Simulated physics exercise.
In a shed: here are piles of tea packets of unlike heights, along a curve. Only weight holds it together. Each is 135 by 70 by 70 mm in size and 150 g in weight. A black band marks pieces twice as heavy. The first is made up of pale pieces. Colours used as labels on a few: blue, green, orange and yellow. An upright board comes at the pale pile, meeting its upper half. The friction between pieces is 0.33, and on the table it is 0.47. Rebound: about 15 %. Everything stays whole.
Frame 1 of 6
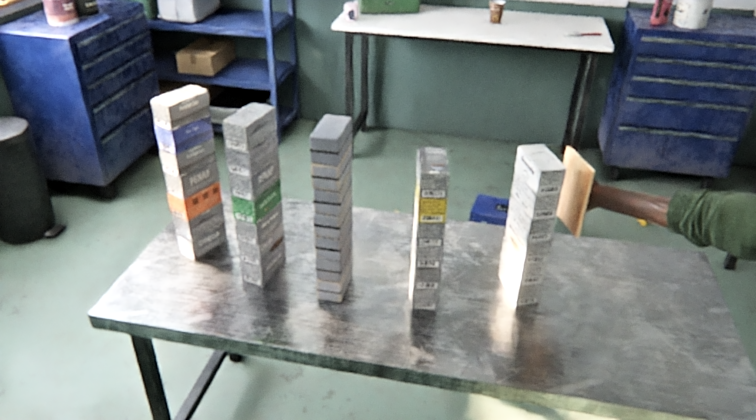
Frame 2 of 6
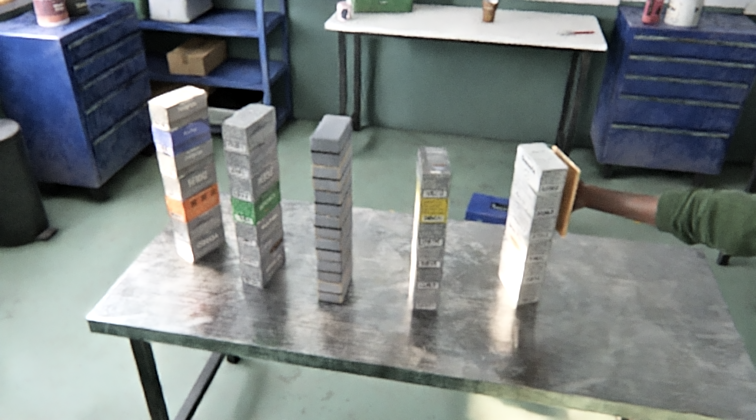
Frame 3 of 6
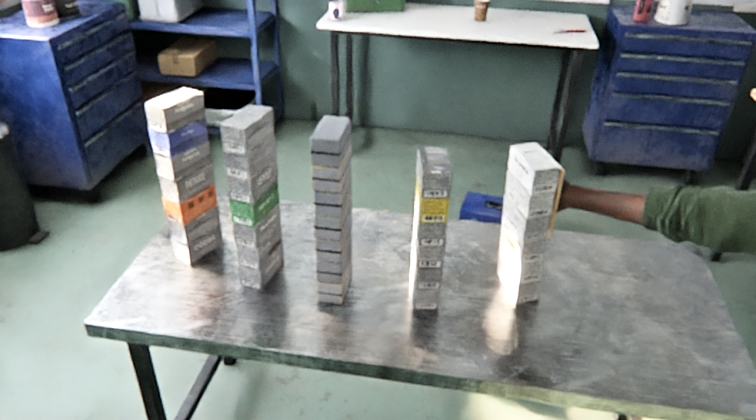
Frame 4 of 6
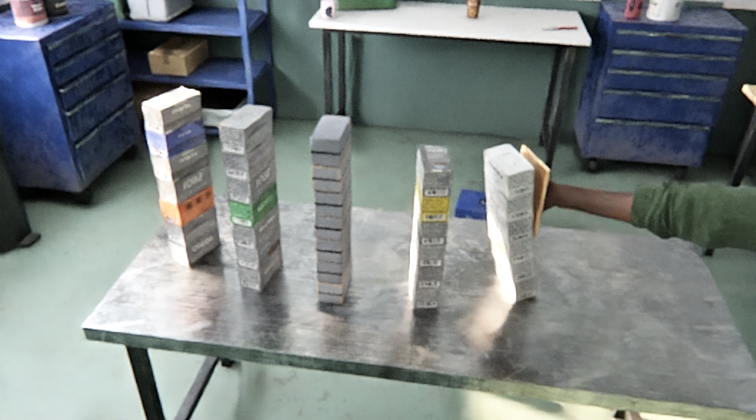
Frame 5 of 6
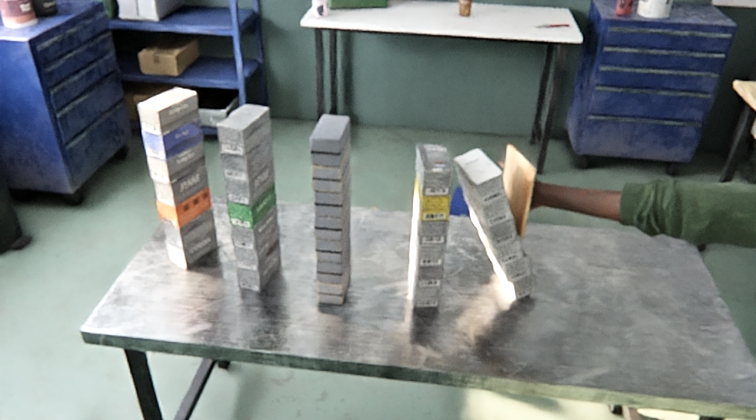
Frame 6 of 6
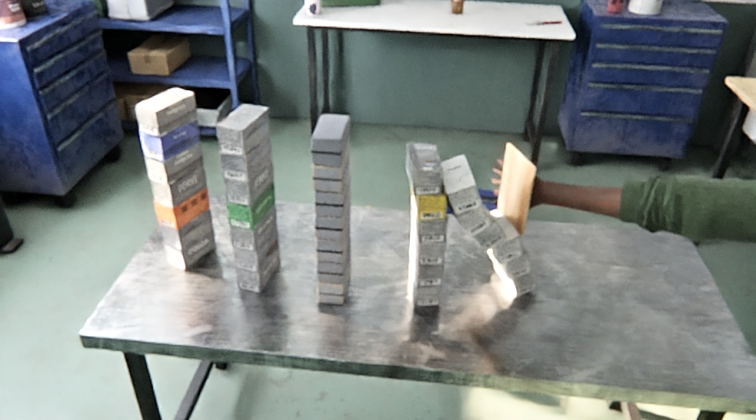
At first, five stacks of small packets stand in a curve on a metal table, while a hand at the right holds an upright board near the pale stack. The board moves left and pushes its upper part, and the stack leans left, then bends and touches the yellow-banded stack, whose top shifts slightly.
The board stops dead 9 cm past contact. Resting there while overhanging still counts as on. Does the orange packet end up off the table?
Yes, it comes off.
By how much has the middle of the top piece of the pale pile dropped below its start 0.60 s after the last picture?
Some 30 centimetres.
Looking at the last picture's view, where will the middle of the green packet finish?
I'd place it at about (197, 252) in the final view.
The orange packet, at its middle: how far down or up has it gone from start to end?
Lower, by roughly 89 cm.
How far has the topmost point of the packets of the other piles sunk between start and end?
Around 28 centimetres.
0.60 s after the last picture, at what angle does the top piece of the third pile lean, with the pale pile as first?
10°.
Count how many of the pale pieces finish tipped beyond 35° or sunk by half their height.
Tally of pale pieces: 5.
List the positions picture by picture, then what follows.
In the first frame (we follow the side turned to the camera; the camera moves round a little), board (588, 196) 7 cm short; orange packet (204, 201); green packet (269, 201); yellow packet (432, 211); no other piece has moved.
Board (573, 196) 26 mm short; orange packet (202, 203), in the second frame.
Board (558, 197) 13 mm in; orange packet (200, 205), in the third frame.
Board (544, 196) 53 mm in, top of the pale pile leaning 10°; orange packet (197, 206); no other piece has moved, in the fourth frame.
Board (530, 196) 9 cm in, top of the pale pile leaning 17°; orange packet (195, 207); no other piece has moved, in the fifth frame.
Board (530, 194) 9 cm in, stopped, top of the pale pile leaning 22°; orange packet (193, 208); yellow packet (432, 208) displaced 11 mm; green packet (264, 205); 2 stirred so far, in the sixth frame.
Then, 0.60 s on from the sixth picture, 3 of the pale pile down; none of the 27 other packets off the table, 12 disturbed; orange packet unmoved; yellow packet tipped 26°, 11 cm lower.
Then, 1.20 s on from the sixth picture, 3 of the pale pile down; none of the 27 other packets off the table, 24 disturbed; orange packet tipped 15°; yellow packet on its side.
Then, 1.76 s on from the sixth picture, 5 of the pale pile down; 9 of the 27 other packets off the table; orange packet on its side; blue packet on its side.
Finally, 5 of the pale pile down; 11 of the 27 other packets off the table; orange packet on its side; blue packet on its side; yellow packet on its side. Seen by the last camera, middles, orange packet near (153, 343).
